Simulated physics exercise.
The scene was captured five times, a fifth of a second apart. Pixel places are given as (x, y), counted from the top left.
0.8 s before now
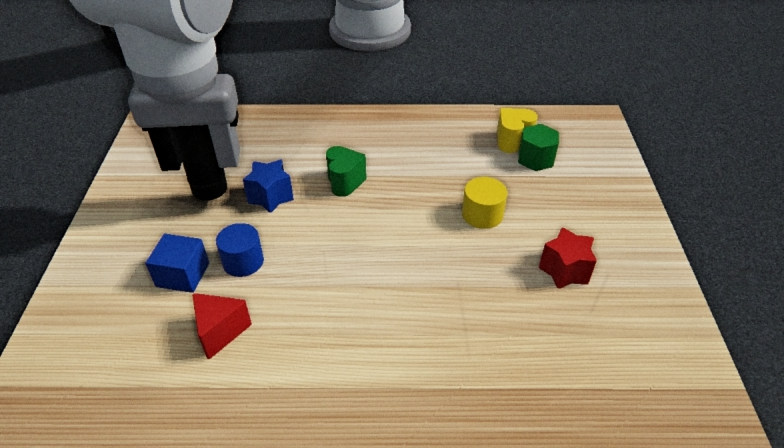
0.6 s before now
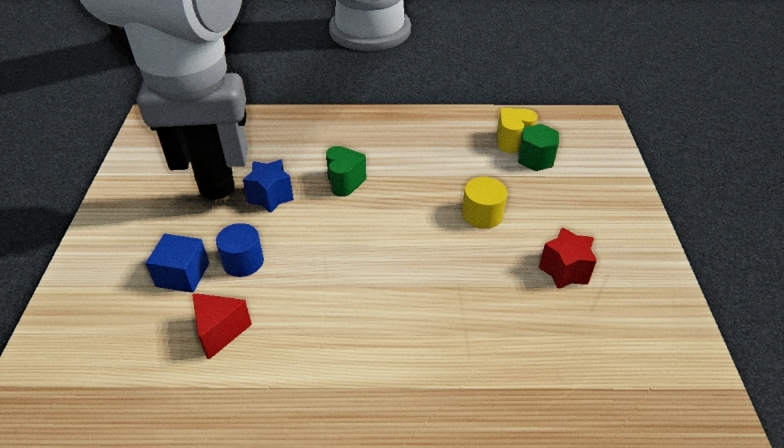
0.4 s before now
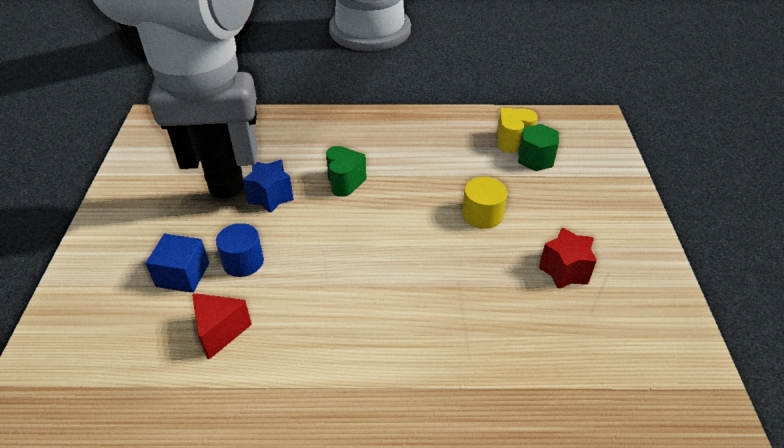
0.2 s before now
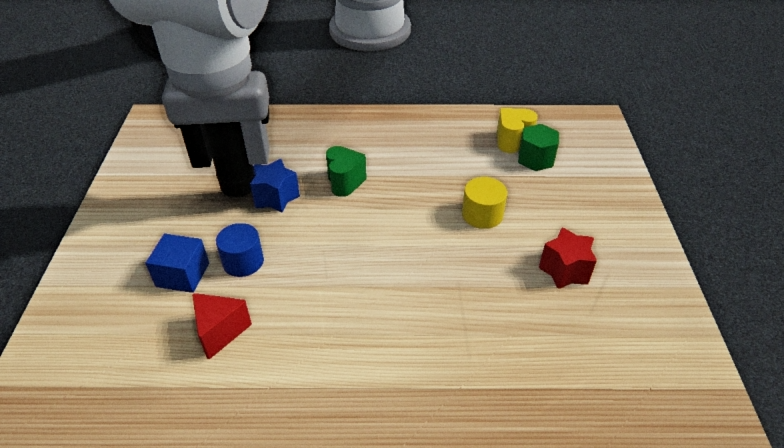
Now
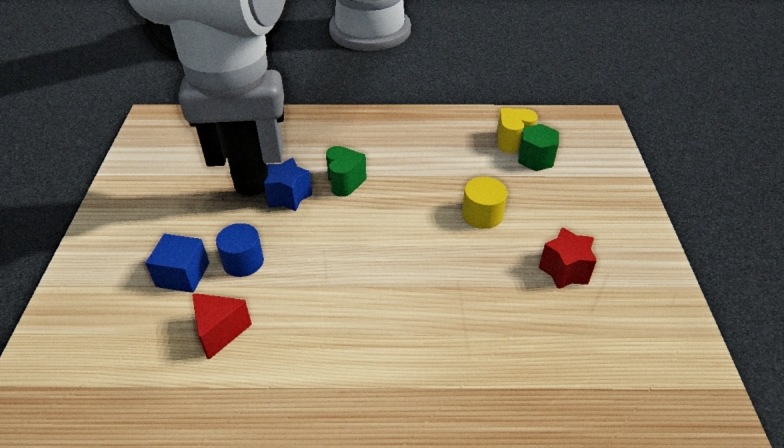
To begin with, a robot arm holds its black rod just left of a blue star on a wooden board scattered with red, blue, green and yellow blocks. The rod moves right to the star, then pushes it a short way toward the green heart, while the other blocks stay still.
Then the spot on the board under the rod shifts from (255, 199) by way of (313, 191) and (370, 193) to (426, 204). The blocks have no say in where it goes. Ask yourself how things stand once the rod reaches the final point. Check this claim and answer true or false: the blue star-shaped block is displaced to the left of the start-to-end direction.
True - the claim holds.
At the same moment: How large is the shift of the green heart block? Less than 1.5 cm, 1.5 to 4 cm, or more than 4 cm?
The move is long, over 4 cm.
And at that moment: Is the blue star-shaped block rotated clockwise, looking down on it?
It seems not.
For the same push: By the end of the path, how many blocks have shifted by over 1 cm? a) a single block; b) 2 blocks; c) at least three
Choice b: 2 blocks.
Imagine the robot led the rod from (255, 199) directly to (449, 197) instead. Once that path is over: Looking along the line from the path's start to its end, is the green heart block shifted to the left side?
Short answer: Yes.
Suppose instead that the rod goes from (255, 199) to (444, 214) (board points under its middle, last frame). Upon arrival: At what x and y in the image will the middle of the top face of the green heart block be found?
The middle of its upper face should be somewhere near (377, 151).
The first path, step by step. One third of the way, rod at (313, 178); blue star-shaped block at (346, 167); green heart block at (376, 155), turned 25° anticlockwise.
Two thirds of the way, rod at (371, 180); blue star-shaped block at (405, 166); green heart block at (429, 150), turned 35° anticlockwise.
At the end, rod at (427, 191); blue star-shaped block at (451, 165), turned 35° anticlockwise; green heart block at (456, 143), turned 65° anticlockwise; yellow circle not moved.
